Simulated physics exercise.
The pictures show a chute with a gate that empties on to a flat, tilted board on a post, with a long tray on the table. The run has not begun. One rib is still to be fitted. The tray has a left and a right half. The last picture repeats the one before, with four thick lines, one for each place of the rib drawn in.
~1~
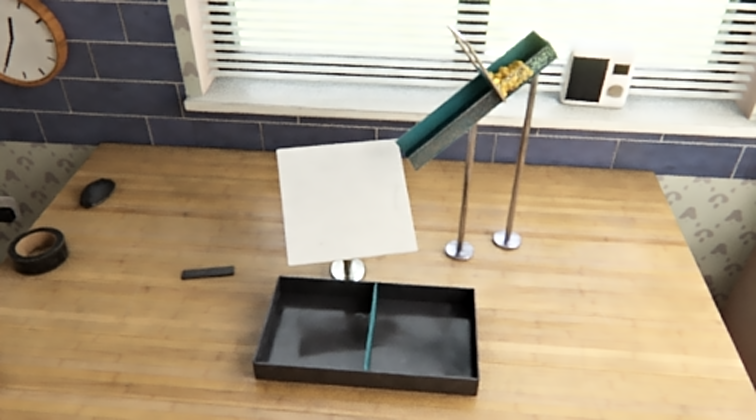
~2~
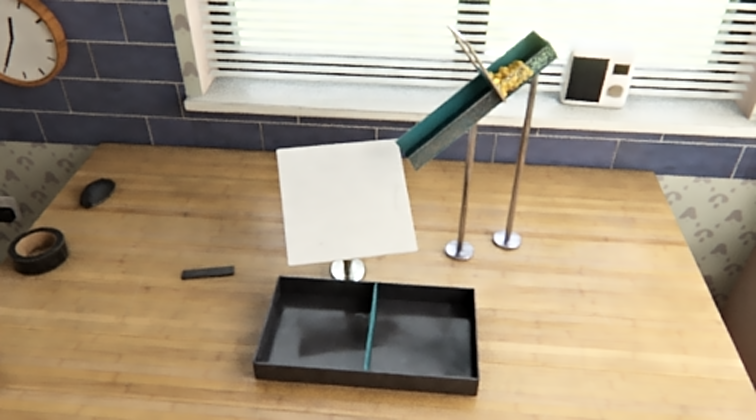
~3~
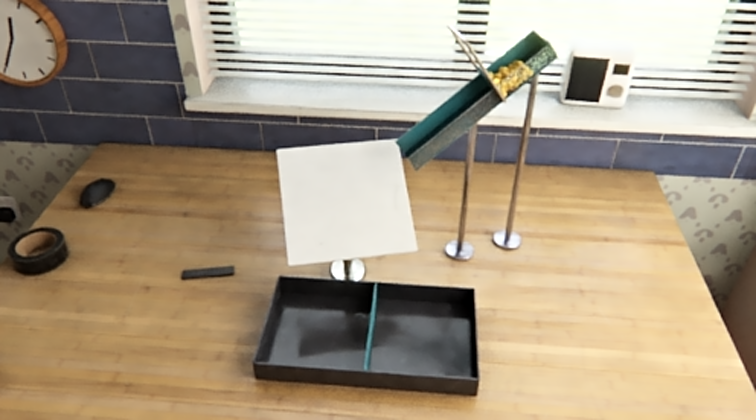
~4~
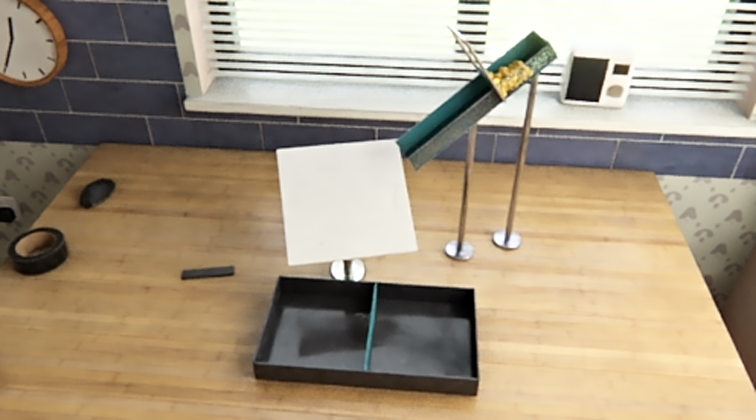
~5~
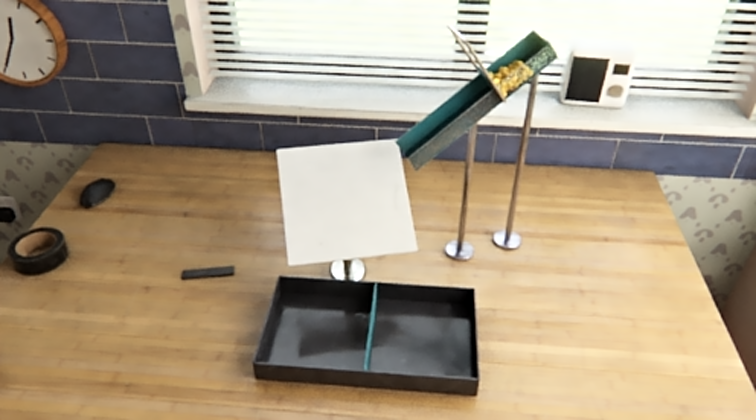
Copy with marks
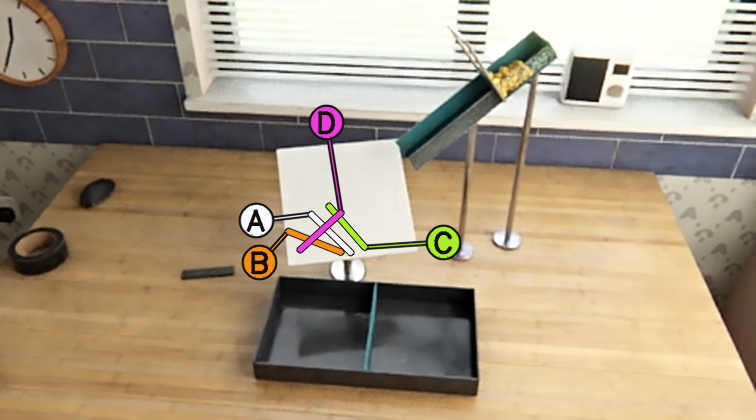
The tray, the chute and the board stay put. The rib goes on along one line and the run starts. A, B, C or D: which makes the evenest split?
Use line A.
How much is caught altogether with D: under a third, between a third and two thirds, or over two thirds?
It is over two thirds.
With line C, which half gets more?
The right half.
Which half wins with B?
Left.
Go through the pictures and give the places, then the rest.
In the first picture, load behind the gate at (505, 74), puffed corn balls; lip of the chute at (410, 162), sloping fairly steeply.
In the second picture, middle of the board at (346, 199), tilted fairly steeply; middle of its low edge at (354, 258); of its high edge at (338, 144).
In the third picture, front corners of the tray at (253, 362) and (479, 379); front end of its middle wall at (365, 371); gate still shut at (485, 75).
In the fourth picture, middle of the load at (505, 74); lip at (410, 162).
In the fifth picture, middle of the load at (505, 74); lip at (410, 162).
On the marked copy, line A from (311, 214) to (350, 252); line B from (288, 231) to (341, 252); line C from (329, 206) to (364, 247); line D from (341, 212) to (300, 249).
Choosing A, of what is caught, about half in the left half, about half in the right.
Choosing B, of what is caught, most in the left half, a small part in the right.
Choosing C, of what is caught, a small part in the left half, nearly all in the right.
Choosing D, of what is caught, nearly all in the left half, a small part in the right.
